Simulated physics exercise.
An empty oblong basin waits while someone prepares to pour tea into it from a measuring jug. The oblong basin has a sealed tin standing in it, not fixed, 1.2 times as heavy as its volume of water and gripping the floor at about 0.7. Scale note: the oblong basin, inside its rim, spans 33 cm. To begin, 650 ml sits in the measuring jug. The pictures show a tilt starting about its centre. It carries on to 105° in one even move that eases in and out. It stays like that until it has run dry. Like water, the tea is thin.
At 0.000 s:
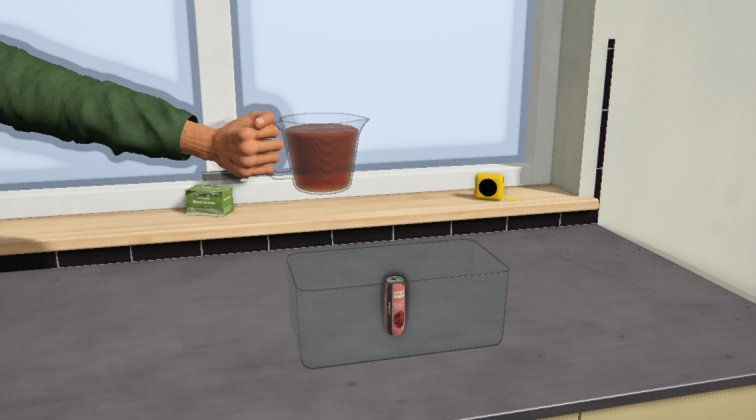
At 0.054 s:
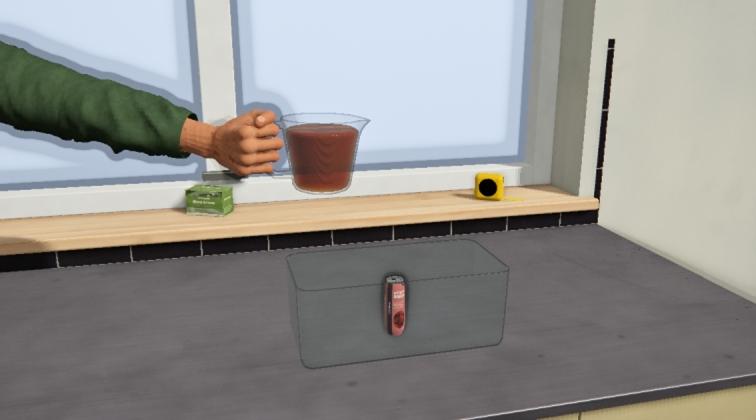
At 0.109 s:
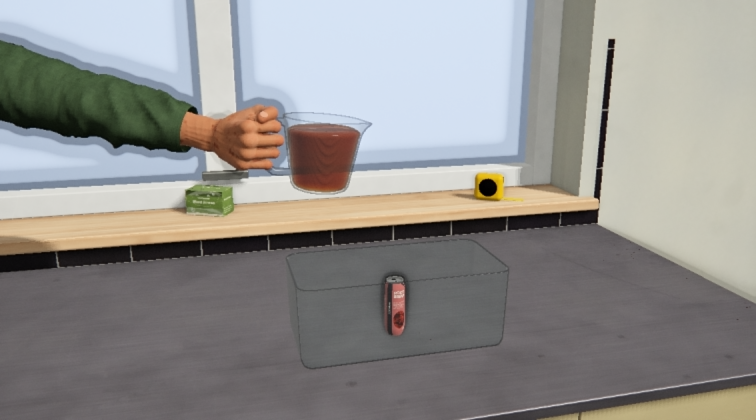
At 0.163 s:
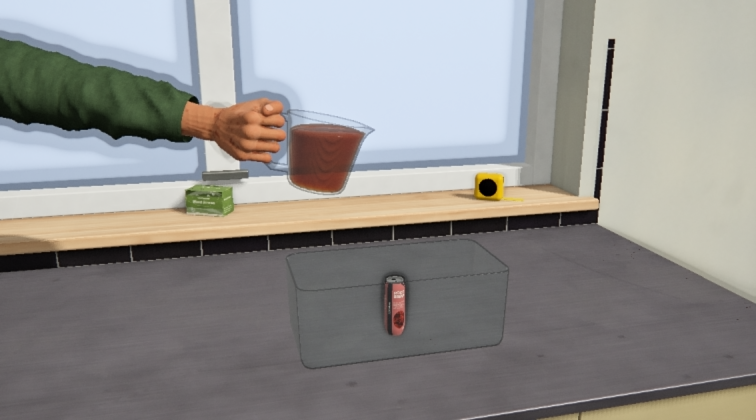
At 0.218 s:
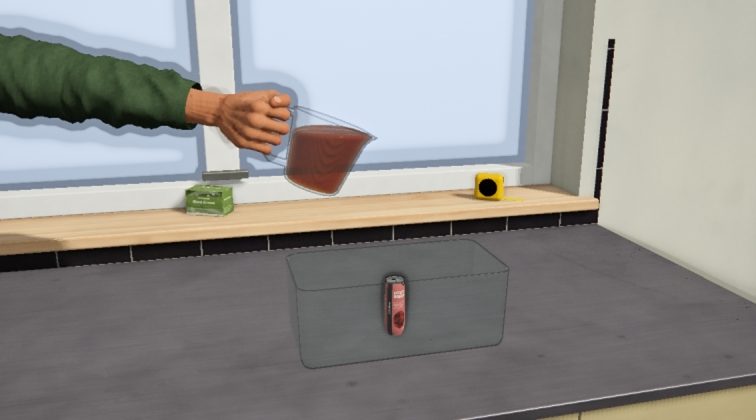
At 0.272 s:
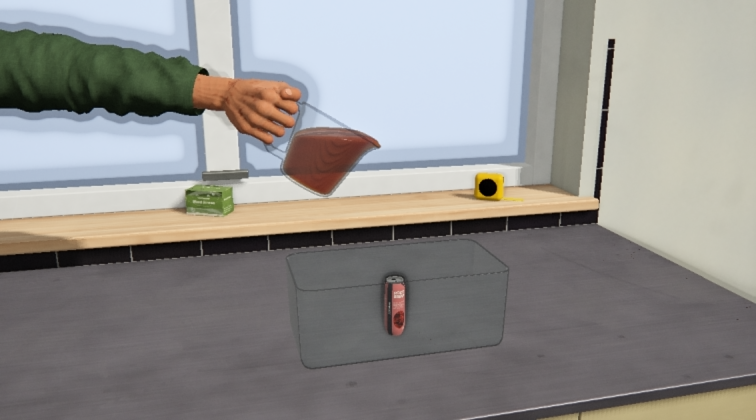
The clip opens with a hand in a green sleeve holding a clear jug of reddish-brown tea upright above an empty, see-through oblong basin on a grey counter. The hand barely moves at first, then rises slightly and tilts the jug steadily rightward, the tea shifting to its lowered right rim.
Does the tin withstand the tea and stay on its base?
Yes, it is still on its base.
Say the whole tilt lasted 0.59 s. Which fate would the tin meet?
In that case the tin stays vertical.
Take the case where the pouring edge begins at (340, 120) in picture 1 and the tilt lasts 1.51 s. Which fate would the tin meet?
Then it tips over.
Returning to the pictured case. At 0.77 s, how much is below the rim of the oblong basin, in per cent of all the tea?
About 80 per cent.
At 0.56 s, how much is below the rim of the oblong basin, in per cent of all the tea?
Around 20 percent.
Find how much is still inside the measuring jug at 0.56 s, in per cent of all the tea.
Fraction remaining: Approx. 44 per cent.
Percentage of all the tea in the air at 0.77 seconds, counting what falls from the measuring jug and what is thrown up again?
Near 14 per cent, I'd say.
Then, 0.56 s in, the tilt is 91° and 44 per cent is still to pour; the tin stands where it began.
Then, 0.77 s in, the tilt is 105° and 6 per cent is still to pour; the tin stands where it began.
Then, 1.00 s in, the tilt is 105° and 0 per cent is still to pour; the tin stands where it began.
Then, 1.24 s in, the tilt is 105° and 0 per cent is still to pour; the tin stands where it began.
Finally, the tin stands where it began.
